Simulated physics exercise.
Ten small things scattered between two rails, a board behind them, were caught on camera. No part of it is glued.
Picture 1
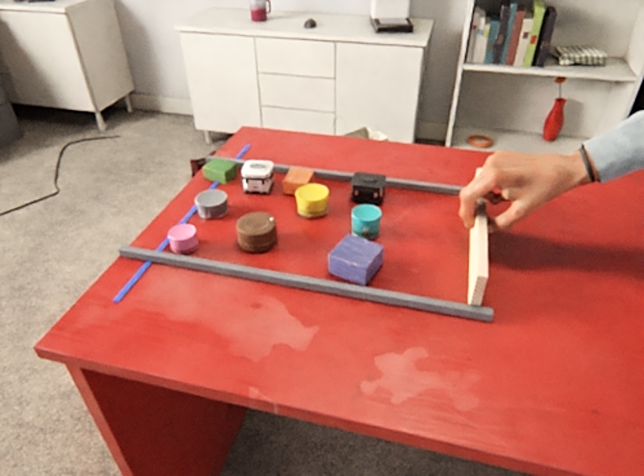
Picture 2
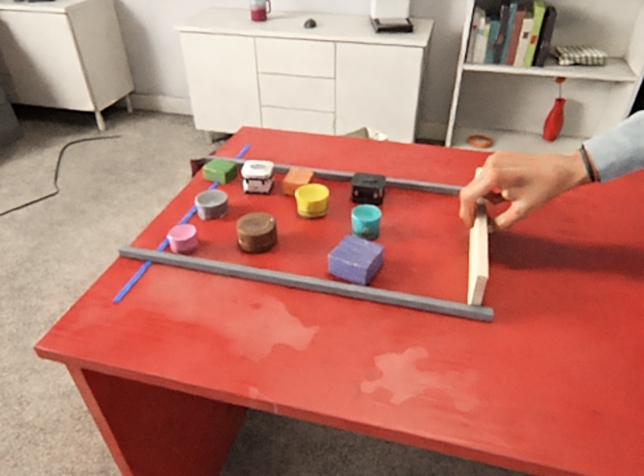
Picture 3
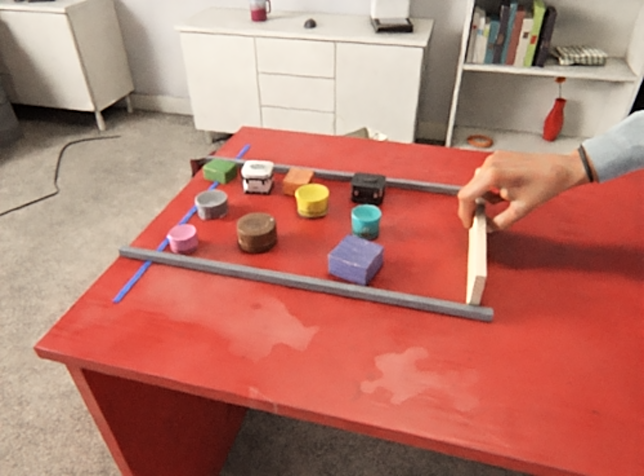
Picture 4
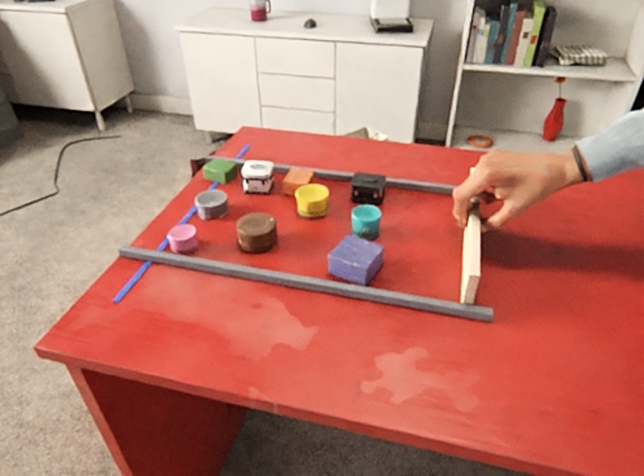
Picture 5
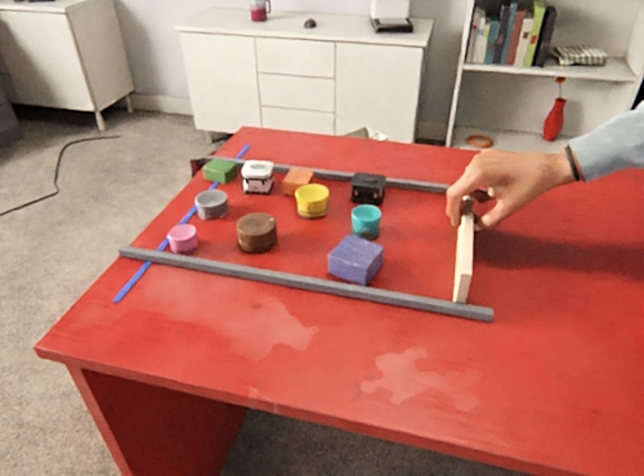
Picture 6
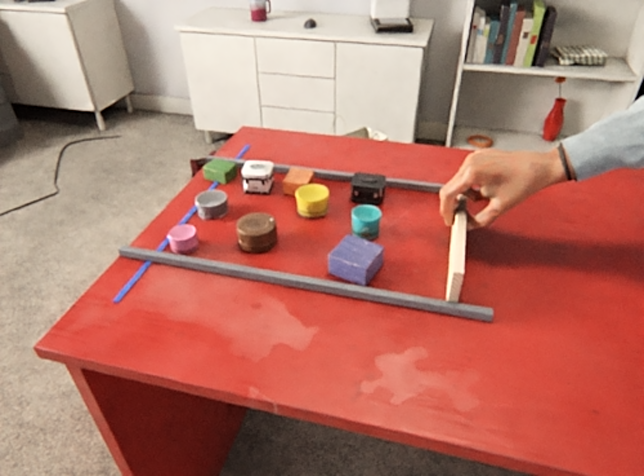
A hand slides an upright pale board slightly to the left between two grey rails on a red table, while the small coloured blocks, tubs and other items scattered between the rails stay still, untouched by the board.
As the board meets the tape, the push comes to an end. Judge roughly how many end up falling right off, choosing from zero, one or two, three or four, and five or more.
Most likely no fewer than five will tumble off the end.
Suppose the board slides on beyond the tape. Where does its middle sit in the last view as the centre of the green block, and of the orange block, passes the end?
With the green block it sits around (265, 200), with the orange block around (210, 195).
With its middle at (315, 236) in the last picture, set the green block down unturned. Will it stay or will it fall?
From that start the object is safe.
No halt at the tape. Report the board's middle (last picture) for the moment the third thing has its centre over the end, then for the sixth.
At (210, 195) for the third, at (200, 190) for the sixth.
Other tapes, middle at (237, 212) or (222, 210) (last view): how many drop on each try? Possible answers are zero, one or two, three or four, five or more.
Well, the first gives just one or two and the second gives just one or two.
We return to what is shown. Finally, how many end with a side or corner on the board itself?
4.
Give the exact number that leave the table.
Fallen: 6.
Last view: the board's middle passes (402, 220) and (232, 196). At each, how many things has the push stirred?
First position 0; second position 10.
Early on, none off yet; green block at rest near (221, 171); grey tin at rest near (212, 205); pink tub at rest near (184, 240).
Finally, the number that fall off is five or more; lost, orange block, brown lid, white case, pink tub, grey tin and green block.
